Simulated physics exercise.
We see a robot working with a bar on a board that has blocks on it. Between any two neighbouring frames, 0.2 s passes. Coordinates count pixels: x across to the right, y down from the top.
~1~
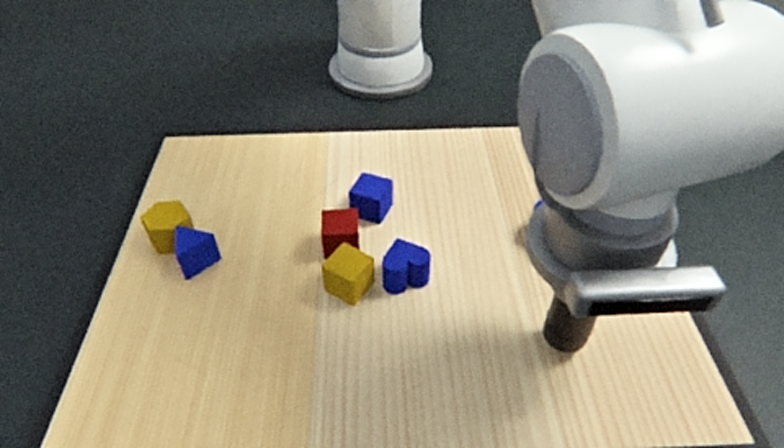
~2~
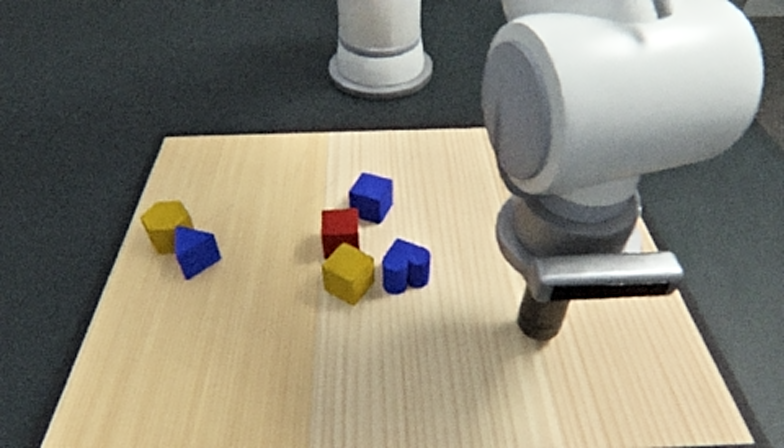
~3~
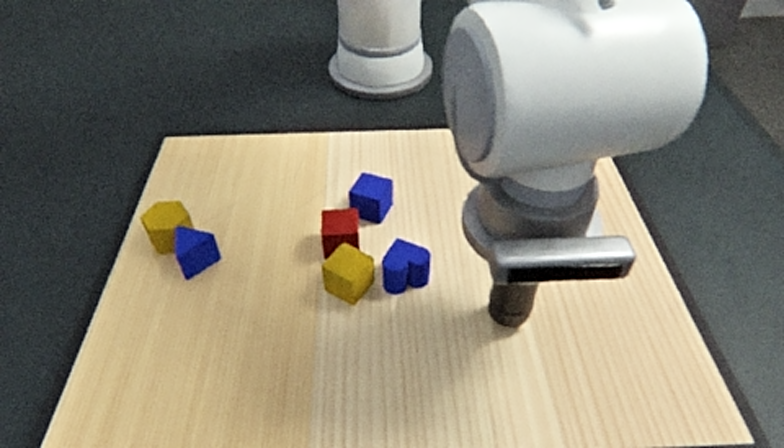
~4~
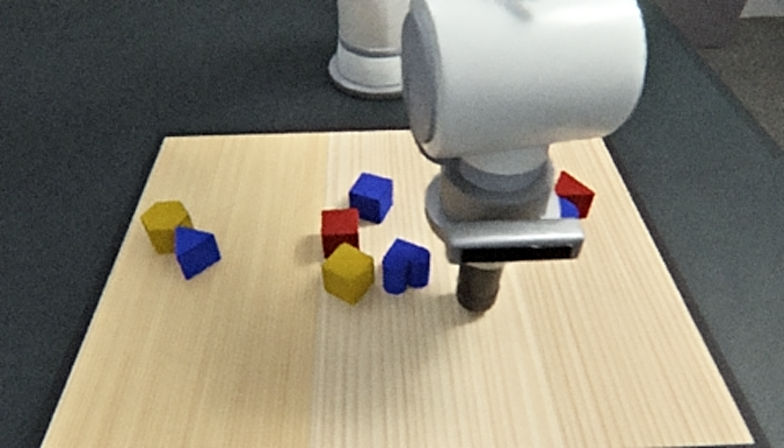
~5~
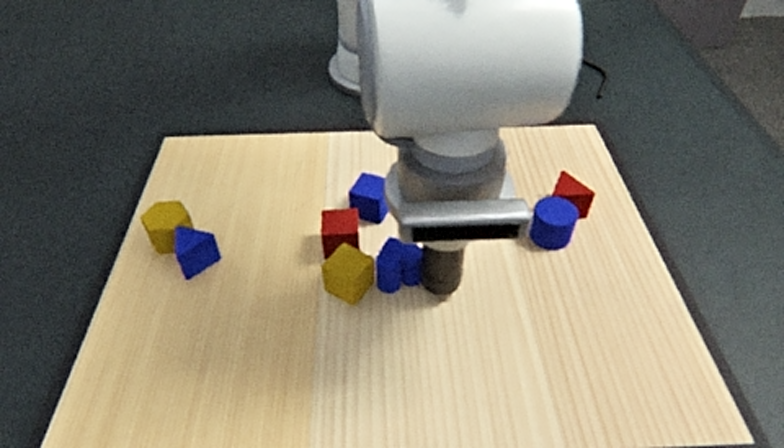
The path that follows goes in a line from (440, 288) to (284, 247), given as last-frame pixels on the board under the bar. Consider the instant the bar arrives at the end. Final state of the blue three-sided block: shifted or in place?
The blue three-sided block is left alone.
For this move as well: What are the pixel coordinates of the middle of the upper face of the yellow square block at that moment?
The middle of the upper face of the yellow square block will lie at about (309, 264) in the picture.
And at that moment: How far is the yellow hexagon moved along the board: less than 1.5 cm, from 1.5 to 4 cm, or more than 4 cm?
That one ends up within 1.5 cm of where it is now.
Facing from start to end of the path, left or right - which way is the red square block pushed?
Displaced right.
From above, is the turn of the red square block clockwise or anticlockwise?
Direction: Clockwise.
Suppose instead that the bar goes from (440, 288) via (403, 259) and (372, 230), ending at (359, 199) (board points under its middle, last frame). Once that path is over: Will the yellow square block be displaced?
It seems so.
On the path given first. One third of the way, bar (385, 265); red square block (322, 211), turned 15° clockwise; yellow square block (323, 264), turned 40° anticlockwise; blue heart block (355, 235), turned 35° anticlockwise.
Two thirds of the way, bar (333, 252); red square block (301, 198), turned 80° clockwise; yellow square block (310, 263), turned 90° anticlockwise; blue heart block (303, 222), turned 35° anticlockwise.
At the end, bar (283, 240); yellow hexagon unmoved; blue three-sided block unmoved; red square block (288, 185), turned 115° clockwise; yellow square block (309, 264), turned 95° anticlockwise; blue heart block (260, 205), turned 15° anticlockwise.
